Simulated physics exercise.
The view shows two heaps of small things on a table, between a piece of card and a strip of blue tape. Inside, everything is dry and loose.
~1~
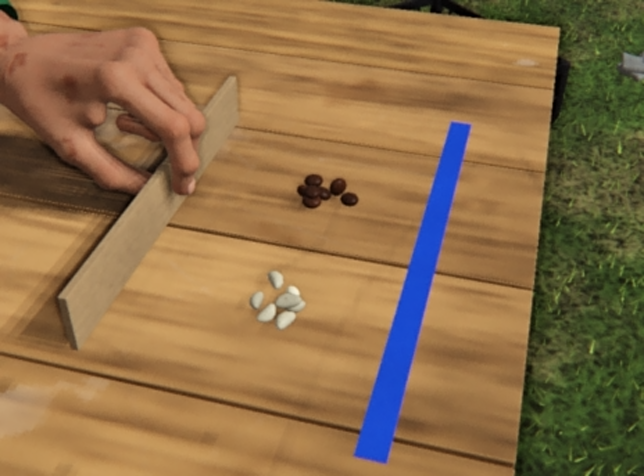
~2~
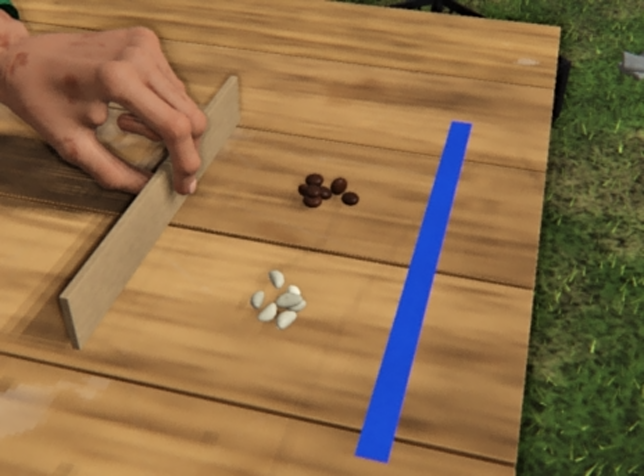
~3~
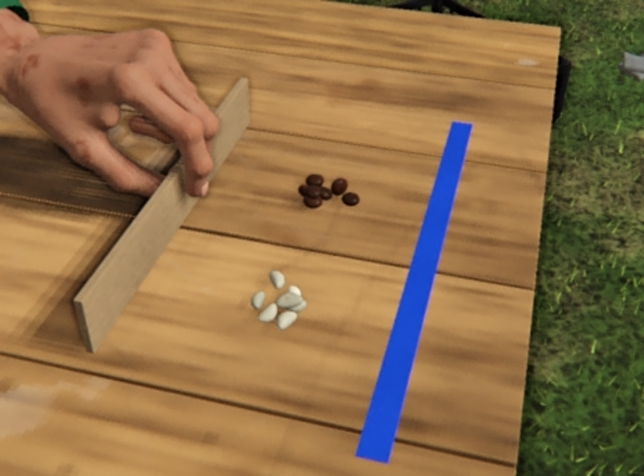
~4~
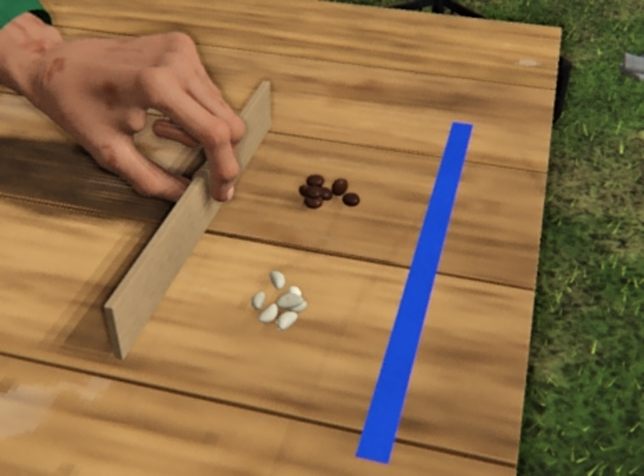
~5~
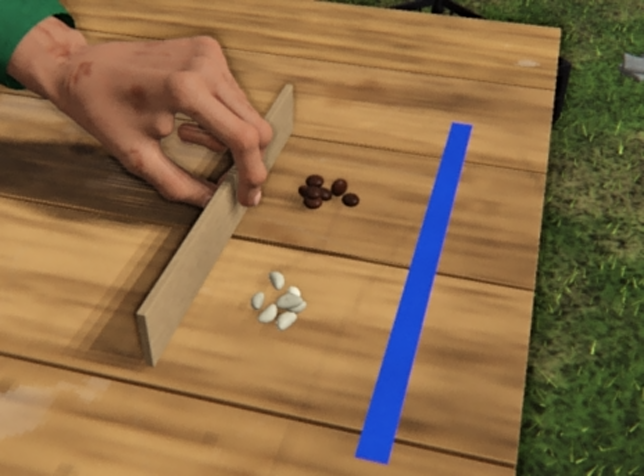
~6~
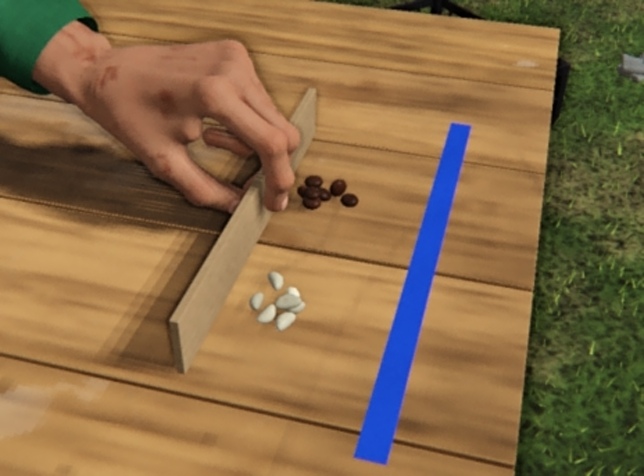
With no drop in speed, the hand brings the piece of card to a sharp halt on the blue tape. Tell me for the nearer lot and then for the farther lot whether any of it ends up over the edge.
Nearer lot: None over, farther lot: None over.
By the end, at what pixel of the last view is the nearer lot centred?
Close to (436, 337) in pixels.
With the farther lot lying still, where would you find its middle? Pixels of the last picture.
Centre at rest, last frame: Approx. (461, 222) px.
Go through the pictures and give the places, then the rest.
Piece of card at (84, 301), at rest; blue tape at (458, 135), about a palm's width from the edge; edge at (534, 279); nearer lot at (294, 307), a few white beans; farther lot at (323, 193), a few flat chocolate drops, in the first picture.
Piece of card at (86, 300), at rest; farther lot at (324, 193), in the second picture.
Piece of card at (99, 304); nearer lot at (295, 307), in the third picture.
Piece of card at (128, 309); farther lot at (325, 194), in the fourth picture.
Piece of card at (159, 316); nearer lot at (295, 308), in the fifth picture.
Piece of card at (190, 323); blue tape at (458, 136); edge at (534, 280); nearer lot at (294, 308); farther lot at (323, 195), in the sixth picture.
Then, 0.35 s past the last view, piece of card still moving, near (353, 198); nearer lot all on the table, its front near (346, 319); farther lot all on the table, its front near (395, 199).
Then, 0.73 s past the last view, piece of card stopped at the blue tape; nearer lot all on the table, its front near (449, 338); farther lot all on the table, its front near (480, 213).
Finally, piece of card stopped at the blue tape; nearer lot all on the table, its front near (449, 338); farther lot all on the table, its front near (480, 213).
